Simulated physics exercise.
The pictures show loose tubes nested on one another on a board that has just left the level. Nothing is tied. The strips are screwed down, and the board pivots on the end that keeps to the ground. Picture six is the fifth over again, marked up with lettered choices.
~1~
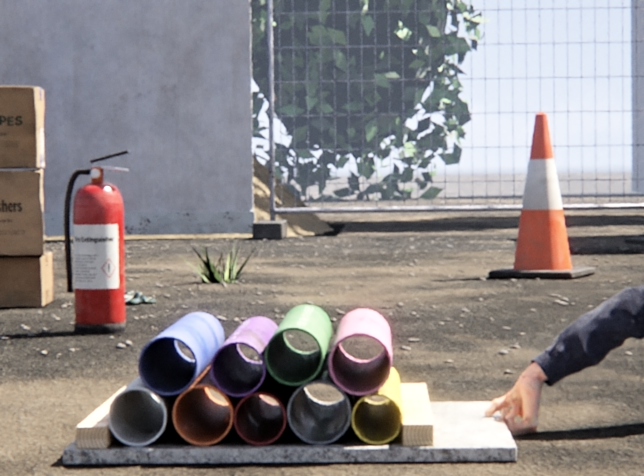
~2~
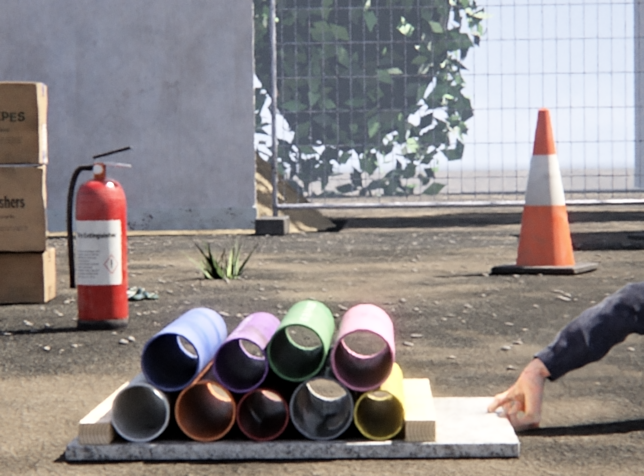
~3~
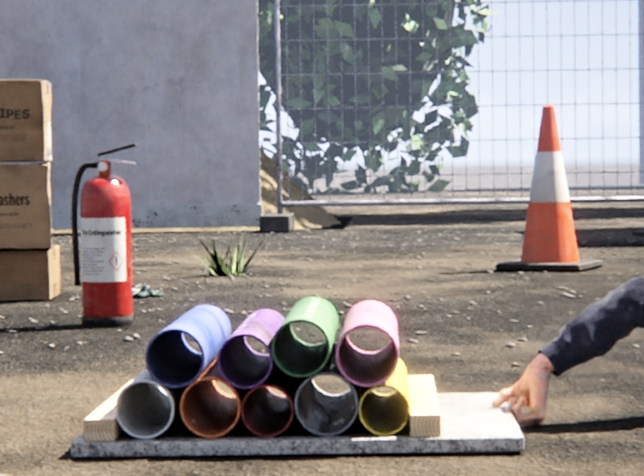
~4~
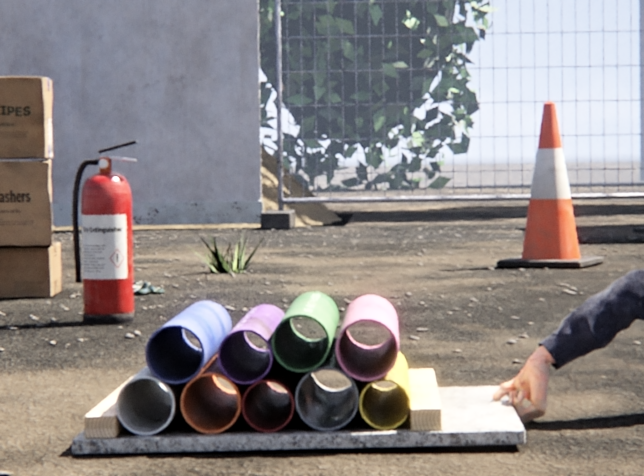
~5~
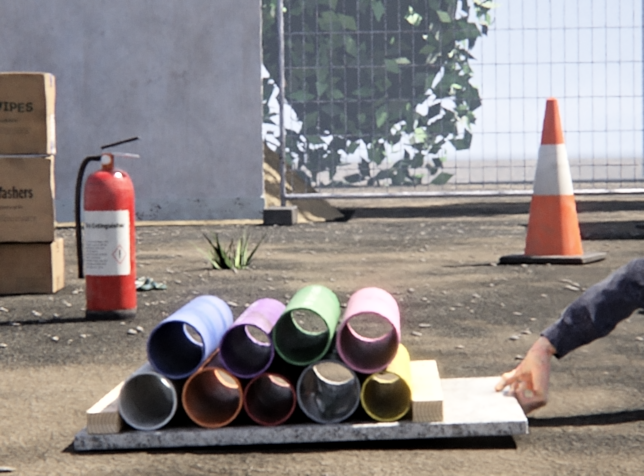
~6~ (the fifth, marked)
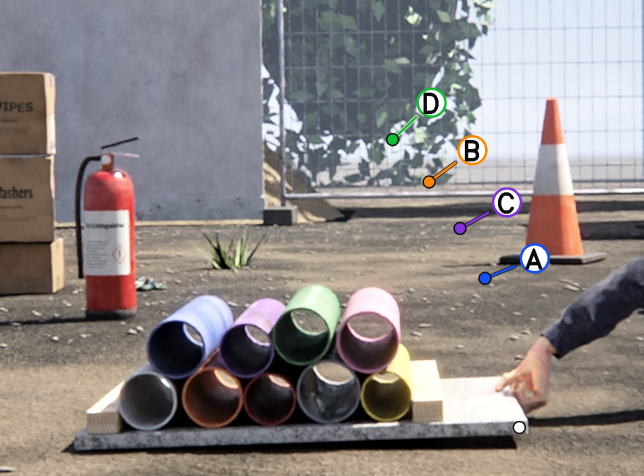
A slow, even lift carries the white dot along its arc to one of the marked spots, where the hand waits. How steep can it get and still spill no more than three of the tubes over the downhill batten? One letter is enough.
It can be raised to B.
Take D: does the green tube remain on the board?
No.
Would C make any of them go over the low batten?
Yes, at C.
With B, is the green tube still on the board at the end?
The green tube: No.
On the marked copy, A at (485, 278); B at (429, 182); C at (460, 229); D at (392, 139); the white dot at (519, 427).
With B. Early on, board at 20°.
Further on, board at 35°.
At the end, board at 35°, three over the low batten (blue, purple, green).
As for the rest, A none over the low batten; C three over the low batten (blue, purple, green); D four over the low batten (pink, blue, purple, green).
